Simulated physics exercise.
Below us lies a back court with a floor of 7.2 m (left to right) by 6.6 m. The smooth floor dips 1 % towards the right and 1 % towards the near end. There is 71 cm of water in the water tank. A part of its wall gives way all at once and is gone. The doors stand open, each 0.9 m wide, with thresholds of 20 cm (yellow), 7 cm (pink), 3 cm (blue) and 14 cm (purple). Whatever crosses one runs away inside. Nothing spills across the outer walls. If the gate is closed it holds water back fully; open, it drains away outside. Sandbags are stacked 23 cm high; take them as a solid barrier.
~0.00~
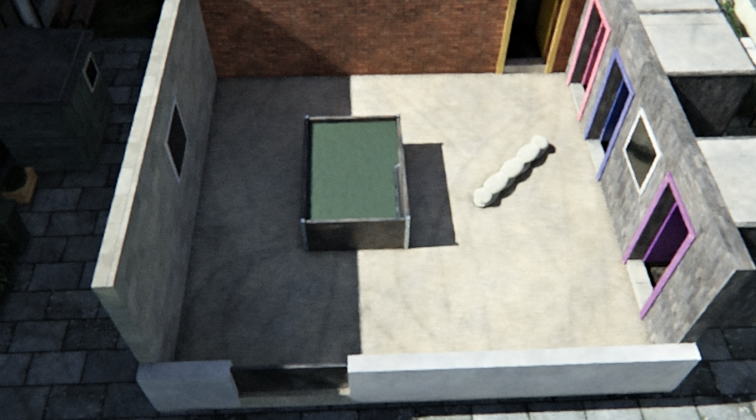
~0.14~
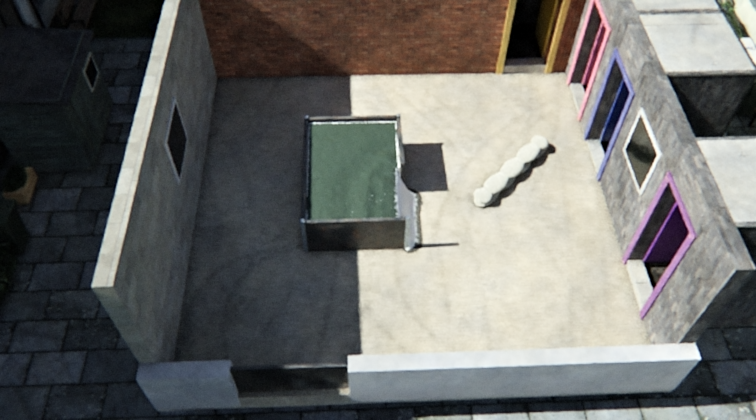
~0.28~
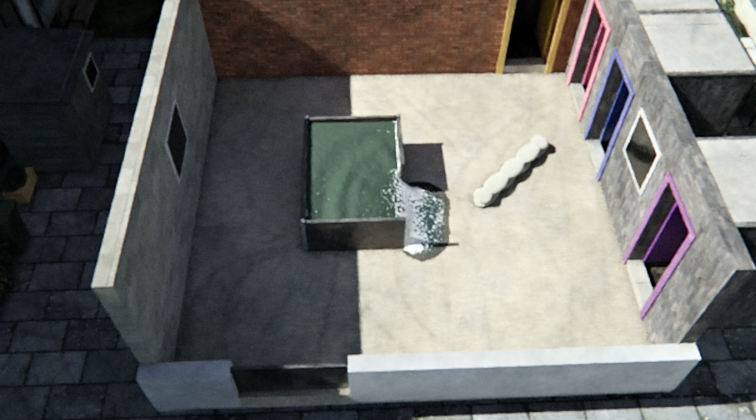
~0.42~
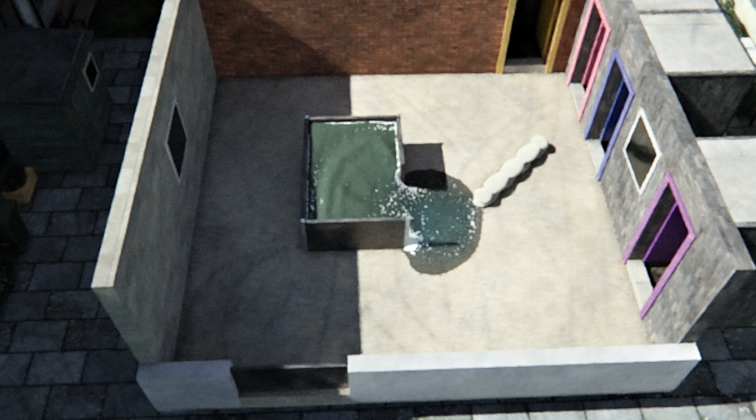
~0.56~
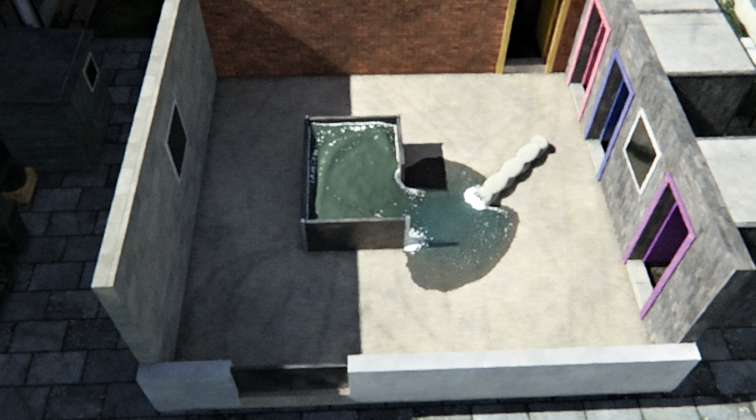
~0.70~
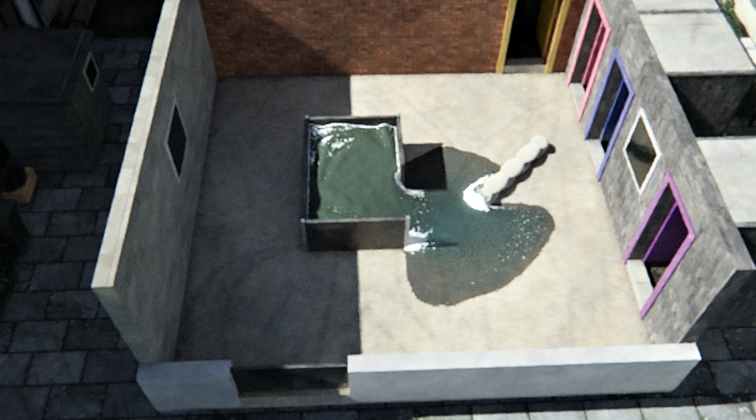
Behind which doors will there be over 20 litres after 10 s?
Door by door: At the yellow door it does not reach the limit; at the pink door it passes the limit; at the blue door it exceeds the limit; at the purple door it exceeds the limit.
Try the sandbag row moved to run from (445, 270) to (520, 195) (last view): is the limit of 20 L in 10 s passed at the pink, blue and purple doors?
Then: Pink past it, blue past it, purple not over.
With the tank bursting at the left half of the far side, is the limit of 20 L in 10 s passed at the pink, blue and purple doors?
Then: Pink past it, blue past it, purple not over.
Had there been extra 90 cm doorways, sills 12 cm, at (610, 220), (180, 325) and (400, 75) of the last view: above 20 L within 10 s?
In turn: Over, below, under.
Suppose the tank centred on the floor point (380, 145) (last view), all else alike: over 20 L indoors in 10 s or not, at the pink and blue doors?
Against that limit: Pink above, blue above.
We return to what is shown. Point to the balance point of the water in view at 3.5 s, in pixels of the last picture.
Near (472, 220).
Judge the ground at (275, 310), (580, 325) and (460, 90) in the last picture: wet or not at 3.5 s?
In turn: Still dry, under water, flooded.
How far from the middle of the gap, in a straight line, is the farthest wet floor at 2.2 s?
Some 5.0 m out.
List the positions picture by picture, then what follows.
In the first frame, the water tank at (354, 168) is whole and still, 71 cm deep.
In the second frame, water pours out at (402, 211) and has run 0.6 m, to (410, 192); typically 6 cm deep outside, 71 cm at the water tank's back.
In the third frame, water pours out at (402, 211) and has run 0.9 m, to (437, 191); typically 11 cm deep outside, 71 cm at the water tank's back.
In the fourth frame, the front is at (476, 206), 1.3 m from the gap at (402, 212); 2.1 m2 of floor is under water; 67 cm left at the back of the water tank.
In the fifth frame, the front is at (513, 222), 1.9 m from the gap at (402, 212); 3.6 m2 of floor is under water; 59 cm left at the back of the water tank.
In the sixth frame, water pours out at (402, 212) and has run 2.5 m, to (549, 227); typically 5 cm deep outside, 61 cm at the water tank's back.
After 1.4 s water covers 25 % of the floor and is deepest (36 cm) near (477, 209); yellow door not reached, pink door not reached, blue door not reached, purple door 15 cm at the sill, 0 L in.
After 2.2 s water covers 40 % of the floor and is deepest (50 cm) near (644, 357); yellow door 4 cm at the sill, 0 L in, pink door 7 cm at the sill, 0 L in, blue door 6 cm at the sill, 0 L in, purple door 29 cm at the sill, 44 L in.
After 3.5 s water covers 40 % of the floor and is deepest (28 cm) near (606, 267); yellow door 13 cm at the sill, 0 L in, pink door 12 cm at the sill, 6 L in, blue door 6 cm at the sill, 8 L in, purple door 26 cm at the sill, 114 L in.
After 6.0 s water covers 60 % of the floor and is deepest (18 cm) near (647, 368); yellow door 8 cm at the sill, 0 L in, pink door 11 cm at the sill, 54 L in, blue door 6 cm at the sill, 18 L in, purple door 12 cm at the sill, 158 L in.
After 10.0 s water covers 85 % of the floor and is deepest (12 cm) near (647, 368); yellow door 6 cm at the sill, 0 L in, pink door 7 cm at the sill, 72 L in, blue door 7 cm at the sill, 67 L in, purple door 11 cm at the sill, 159 L in.
